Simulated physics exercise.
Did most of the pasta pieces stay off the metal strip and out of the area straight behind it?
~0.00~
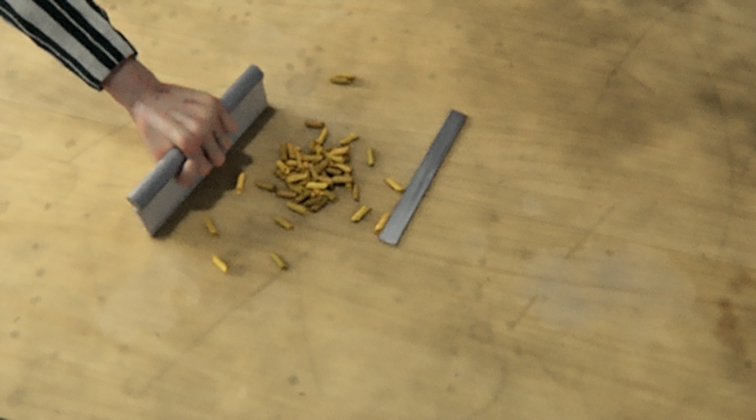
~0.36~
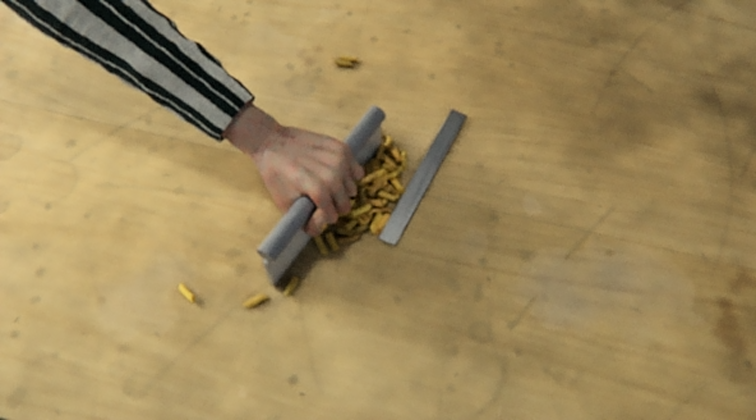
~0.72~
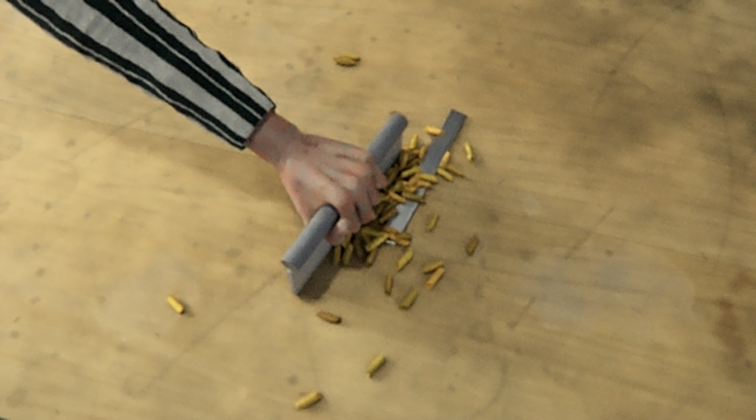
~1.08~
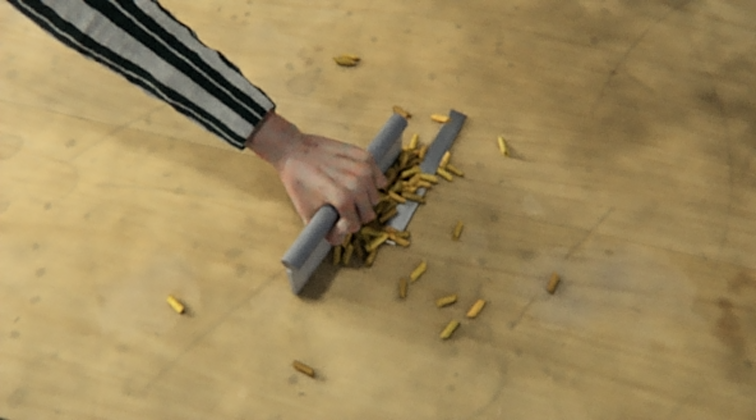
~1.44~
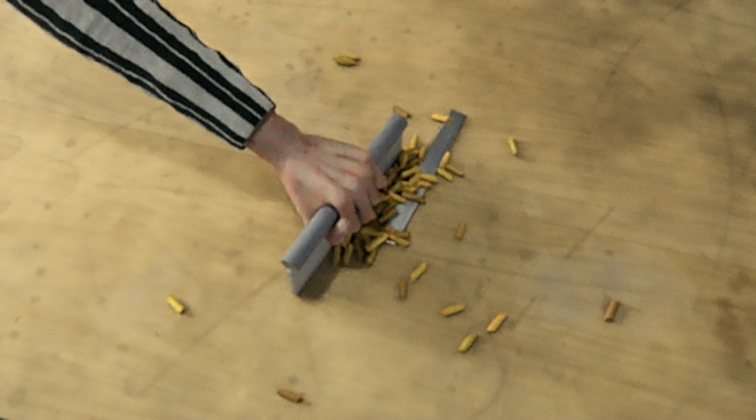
Yes, most of them ended up elsewhere, many heaped by the scraper and others scattered around, while only a smaller share came to rest on the strip or straight behind it.
